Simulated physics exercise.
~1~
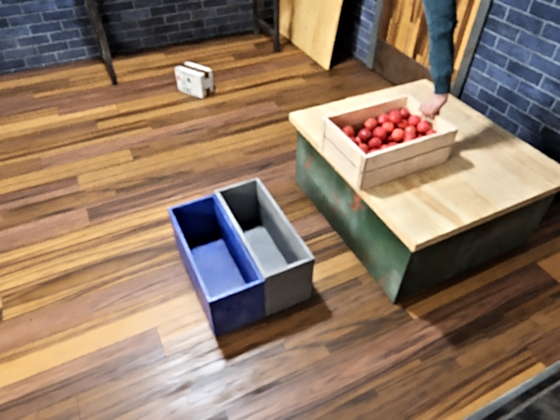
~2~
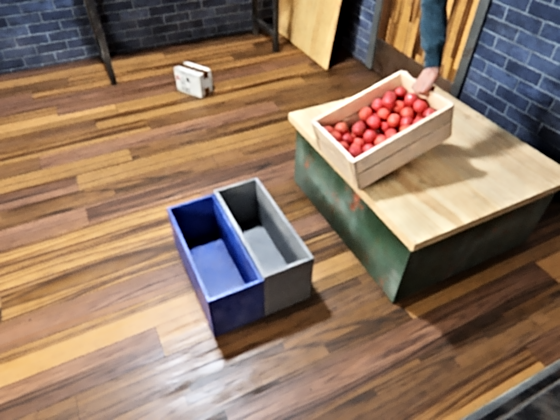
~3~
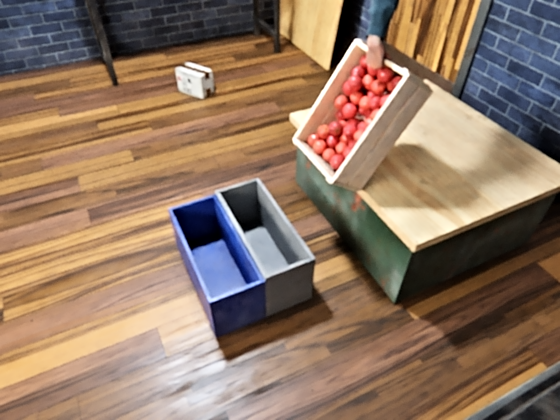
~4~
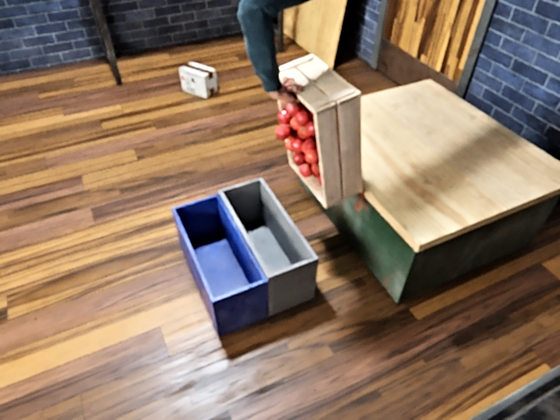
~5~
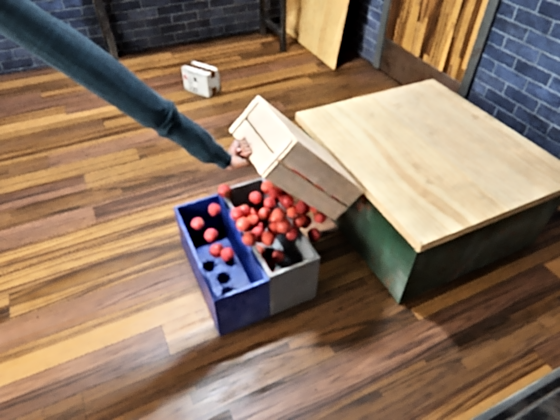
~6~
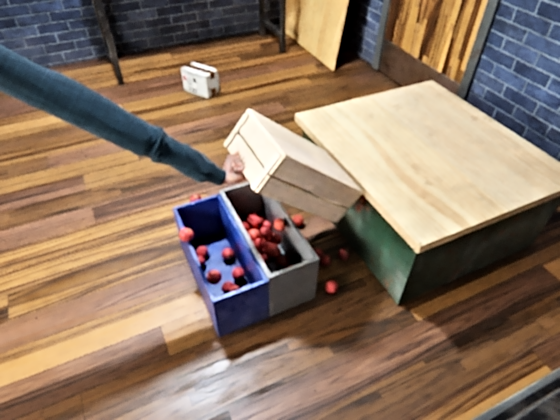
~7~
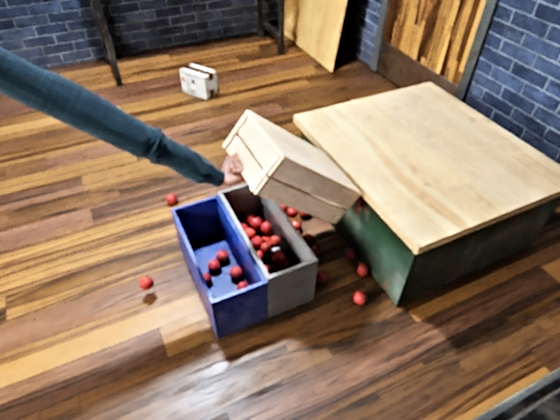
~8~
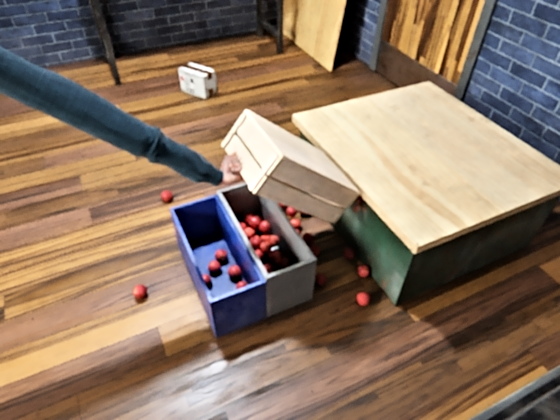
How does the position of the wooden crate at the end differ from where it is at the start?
At the start the wooden crate sits upright on top of the bench. At the end it is further left and slightly lower, held tipped over beside the bench above the grey tub.
